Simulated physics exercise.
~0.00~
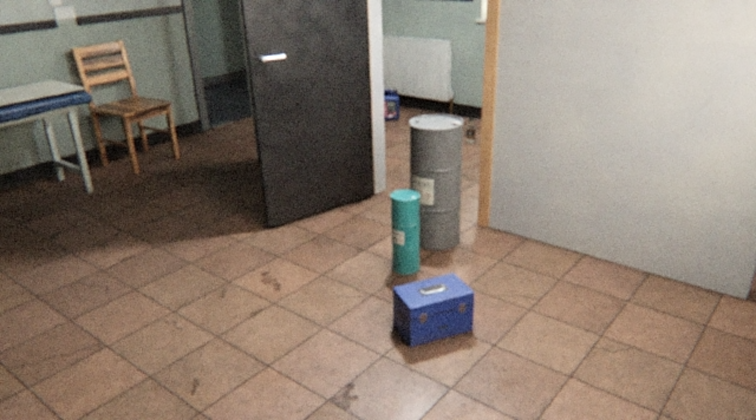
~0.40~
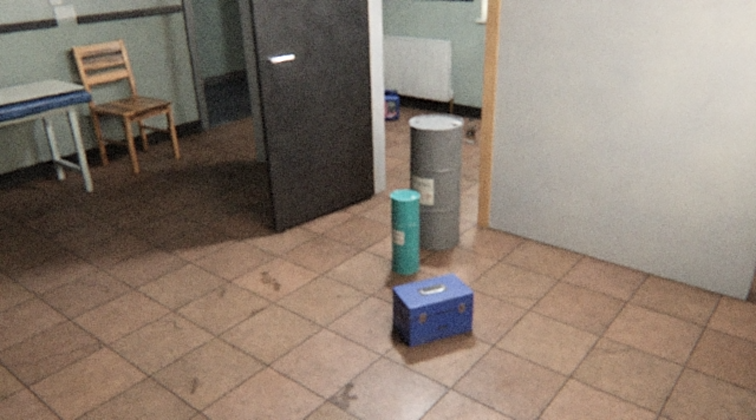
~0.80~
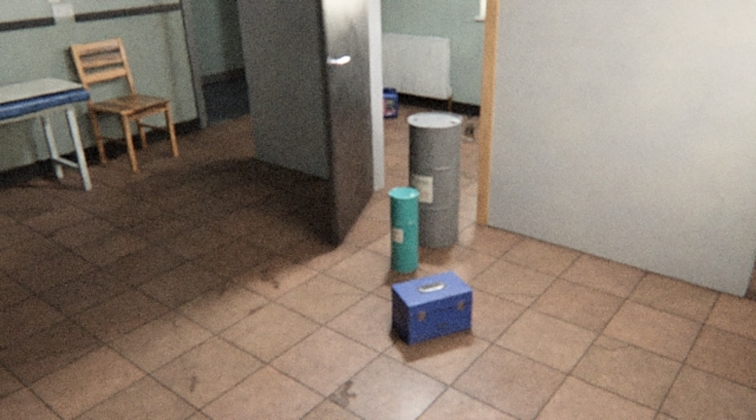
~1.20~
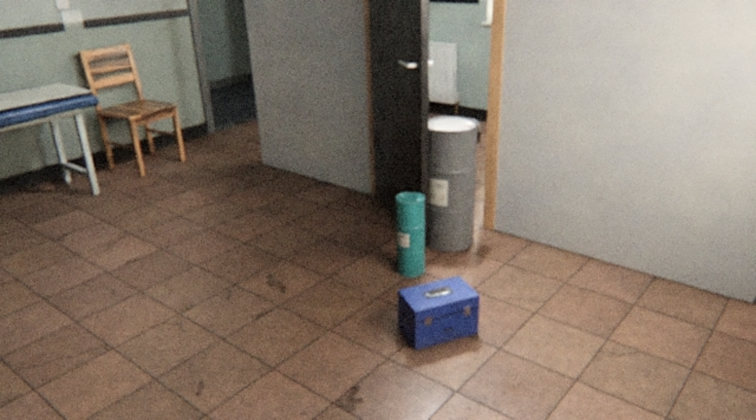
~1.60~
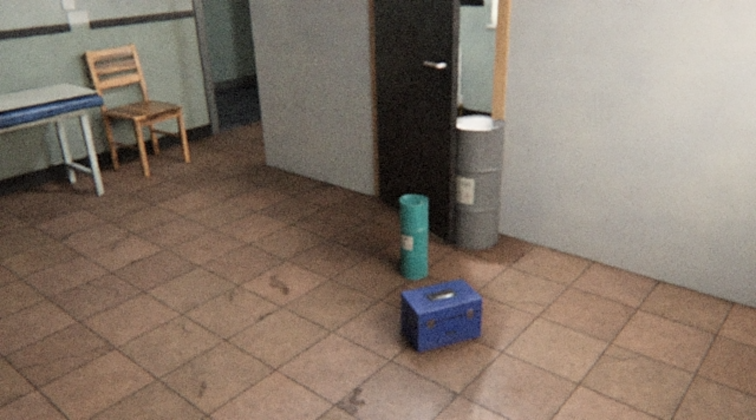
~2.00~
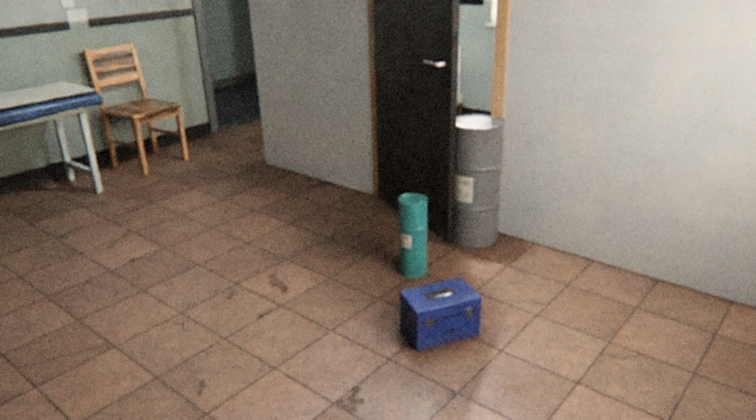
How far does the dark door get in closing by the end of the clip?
It does not close fully. It stops slightly ajar, with the grey drum shifted to the right and still standing upright at its edge in the doorway.
